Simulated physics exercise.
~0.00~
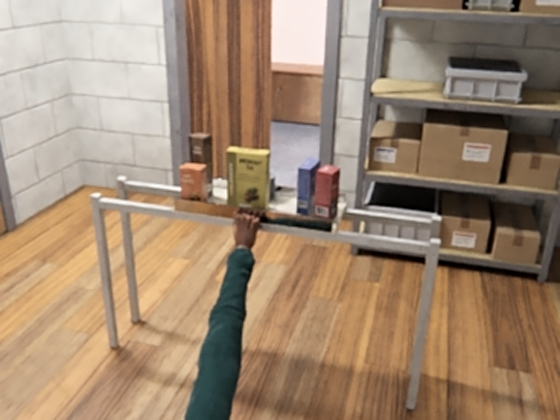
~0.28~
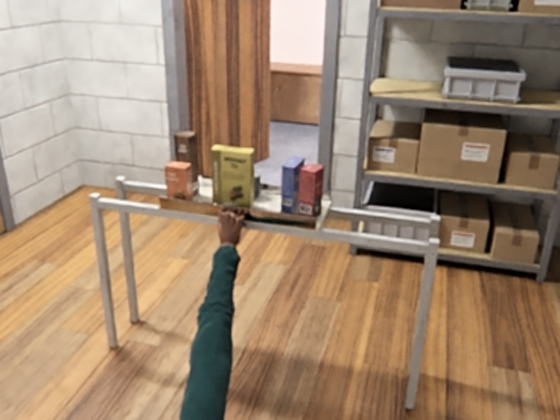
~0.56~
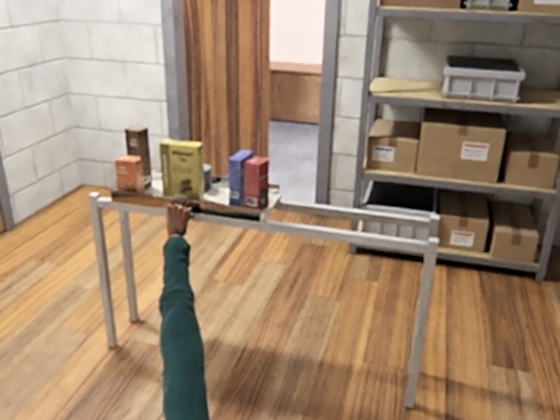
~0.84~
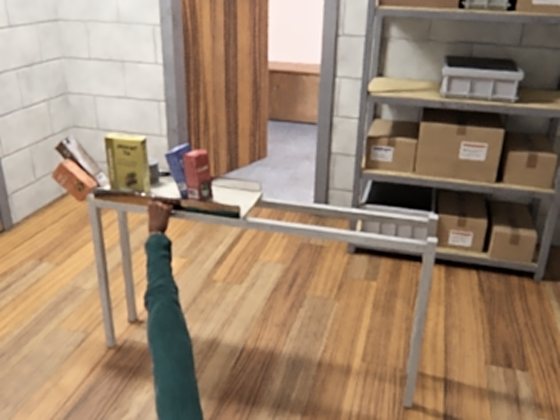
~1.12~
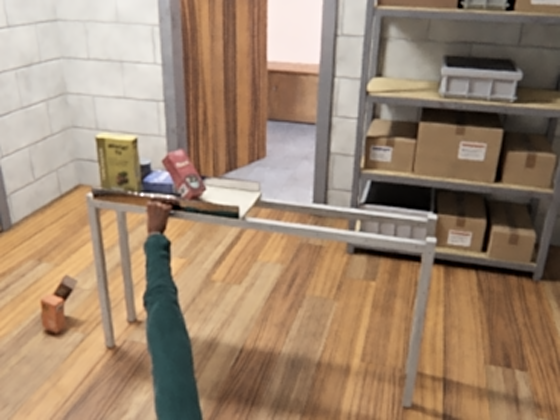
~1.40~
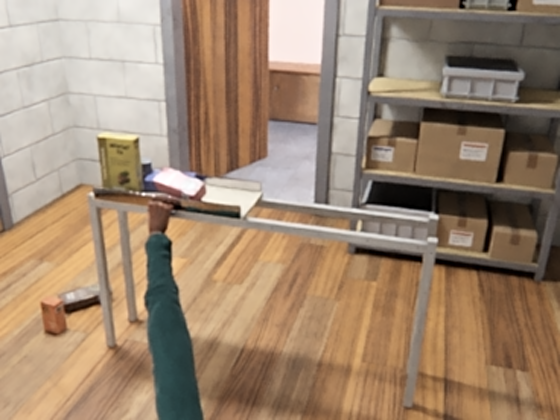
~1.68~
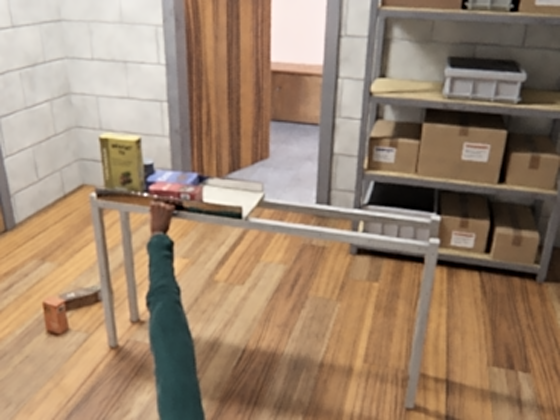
Tray of packets pushed left along a metal frame by a green-sleeved arm, two cartons falling to the floor, two toppling aboard.
